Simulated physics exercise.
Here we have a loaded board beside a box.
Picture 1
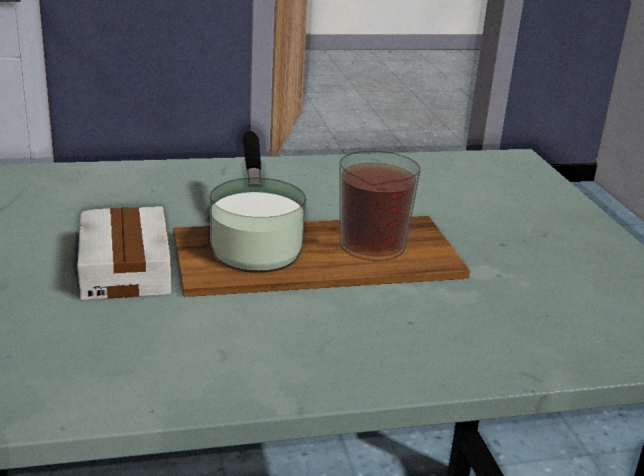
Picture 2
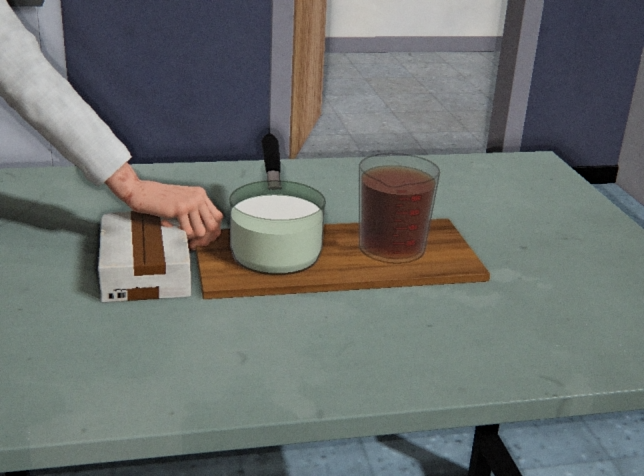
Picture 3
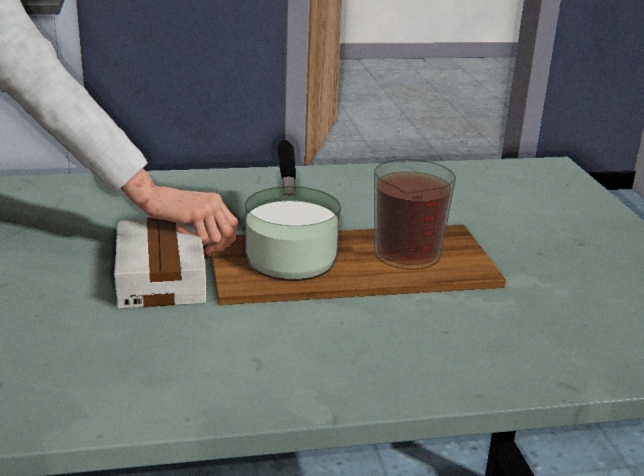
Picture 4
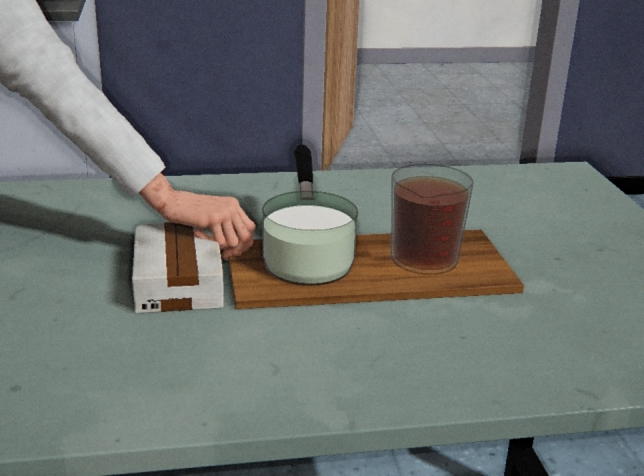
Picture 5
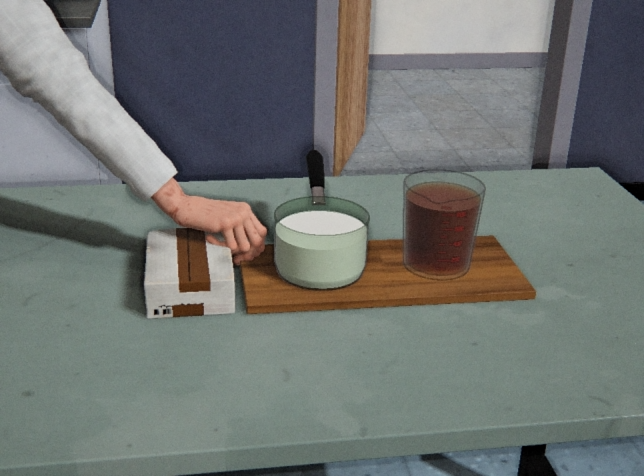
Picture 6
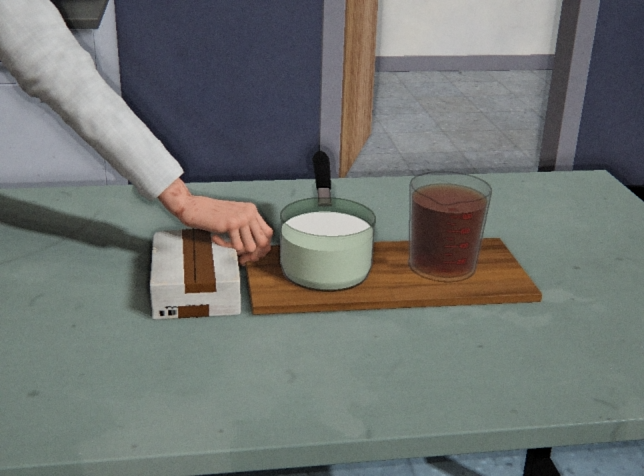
On a green tabletop, a hand grips the left end of a wooden board holding a saucepan and jug, barely moving it.
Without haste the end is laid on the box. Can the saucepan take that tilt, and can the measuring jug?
The saucepan stays dry outside; the measuring jug stays dry outside.
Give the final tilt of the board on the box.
Near 8 degrees.
Soon after, the board slopes by about 5°; saucepan, nothing has left it; measuring jug, nothing has left it.
Later, the board slopes by about 10°; saucepan, nothing has left it; measuring jug, nothing has left it.
In the end, the board slopes by about 8°, resting on the box; saucepan, nothing has left it; measuring jug, nothing has left it.
